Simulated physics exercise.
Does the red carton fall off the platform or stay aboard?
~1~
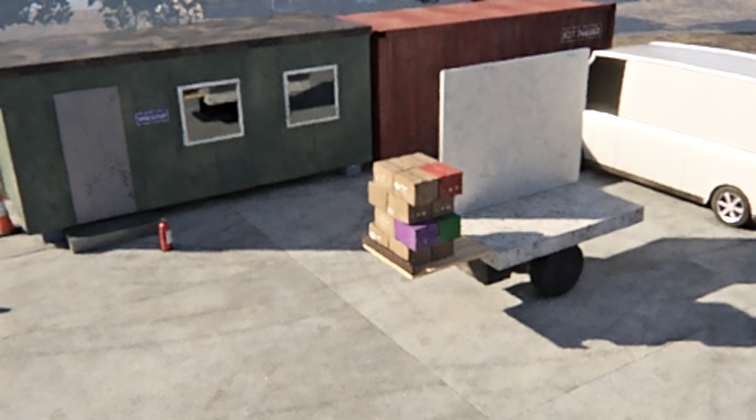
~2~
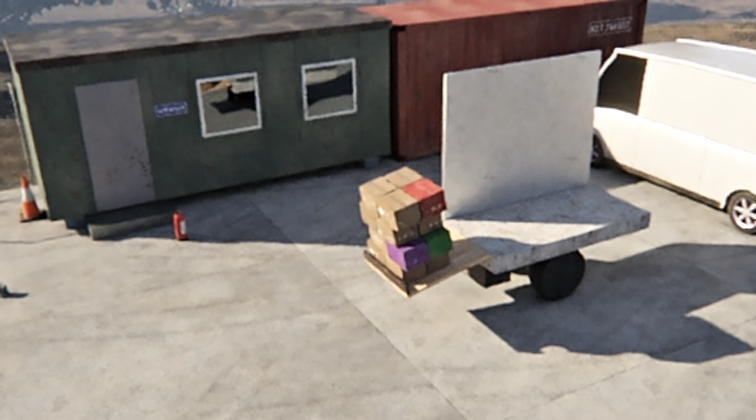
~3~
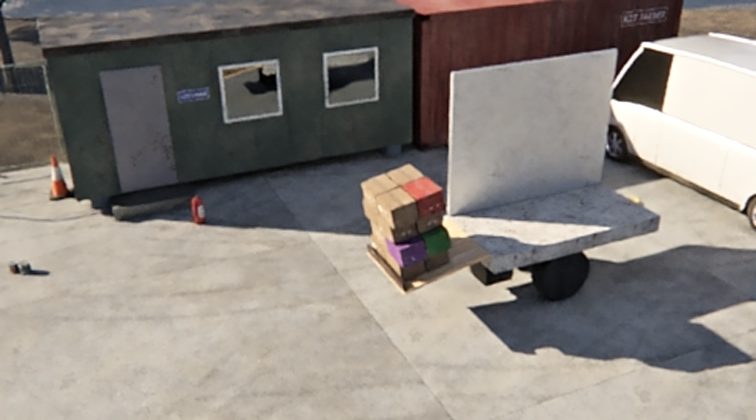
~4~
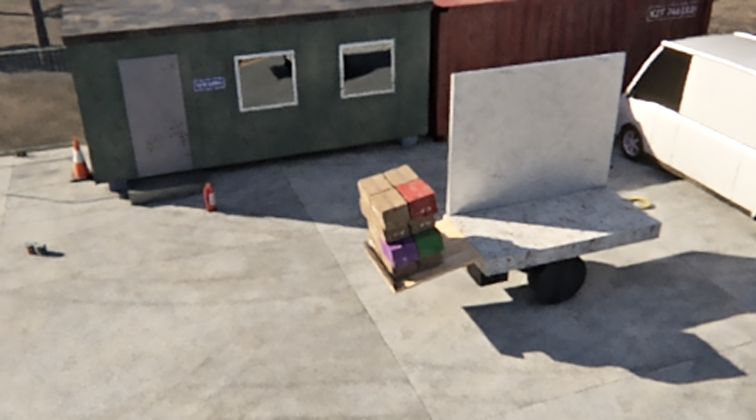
The red carton stays aboard, still at the top of the stack on the tilted platform.
The loaded platform behind the lorry tilts slightly, and the stacked cartons all stay aboard.
